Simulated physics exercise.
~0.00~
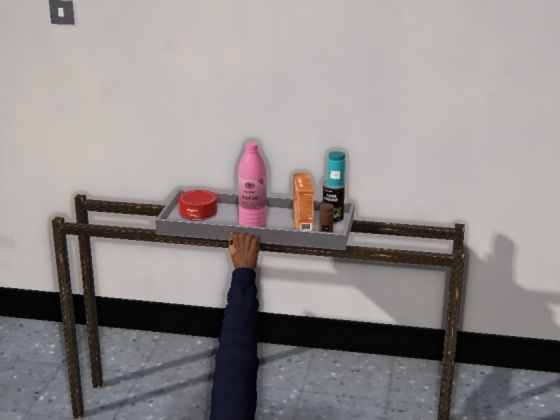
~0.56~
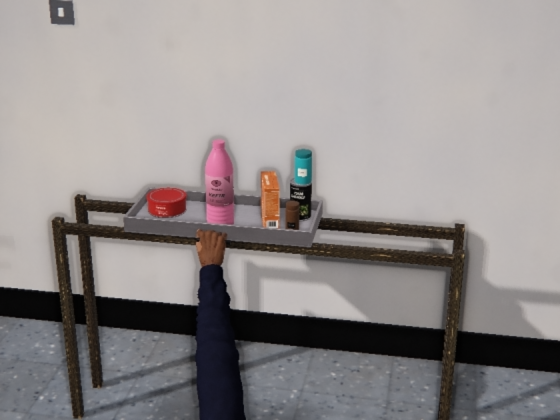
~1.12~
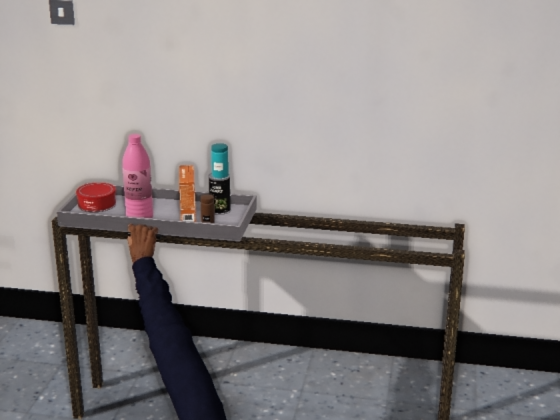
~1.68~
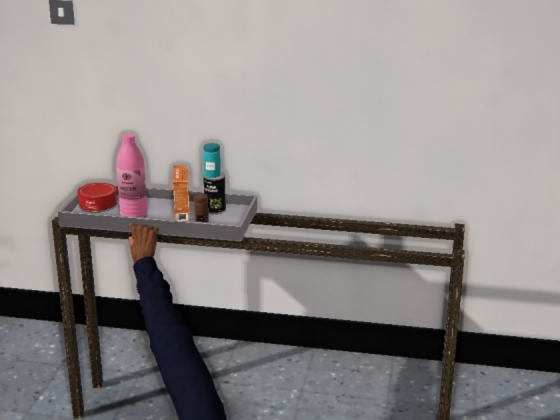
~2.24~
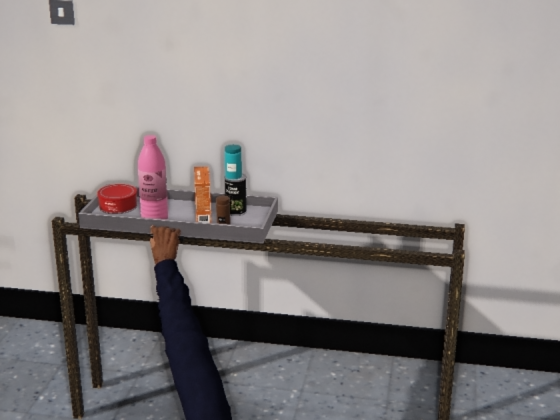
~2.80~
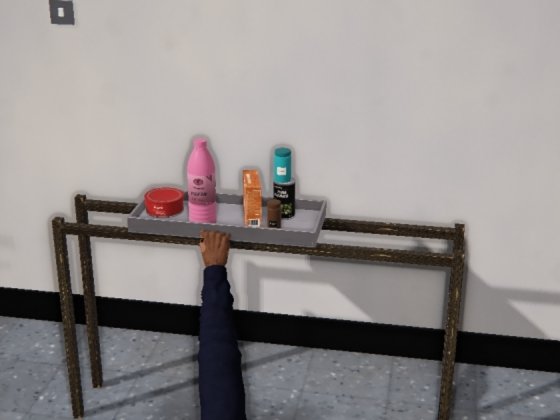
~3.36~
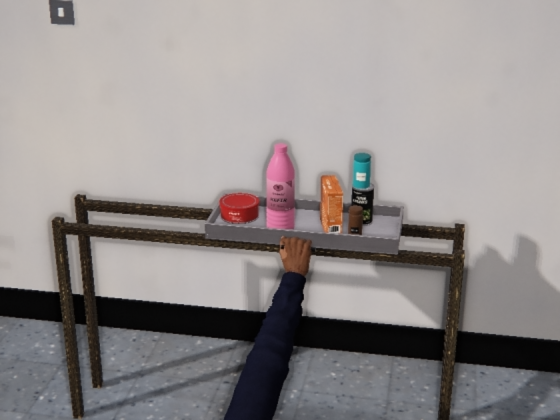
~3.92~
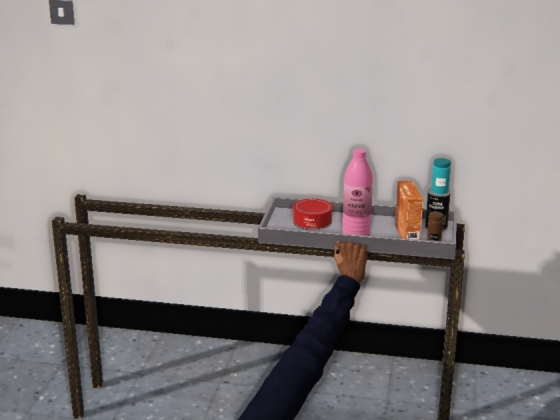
The clip opens on a grey tray resting midway along a narrow brown metal frame against a pale wall, with a dark-sleeved hand at its front edge. On it stand a red tub, a tall pink bottle, an orange packet, a small brown shaker, and a turquoise shaker above a black tin. The hand slides the tray left until it reaches the end of the frame. The tray then travels back right, passing the middle with the hand still at its edge. It finishes at the right end, everything still upright and in the same arrangement.
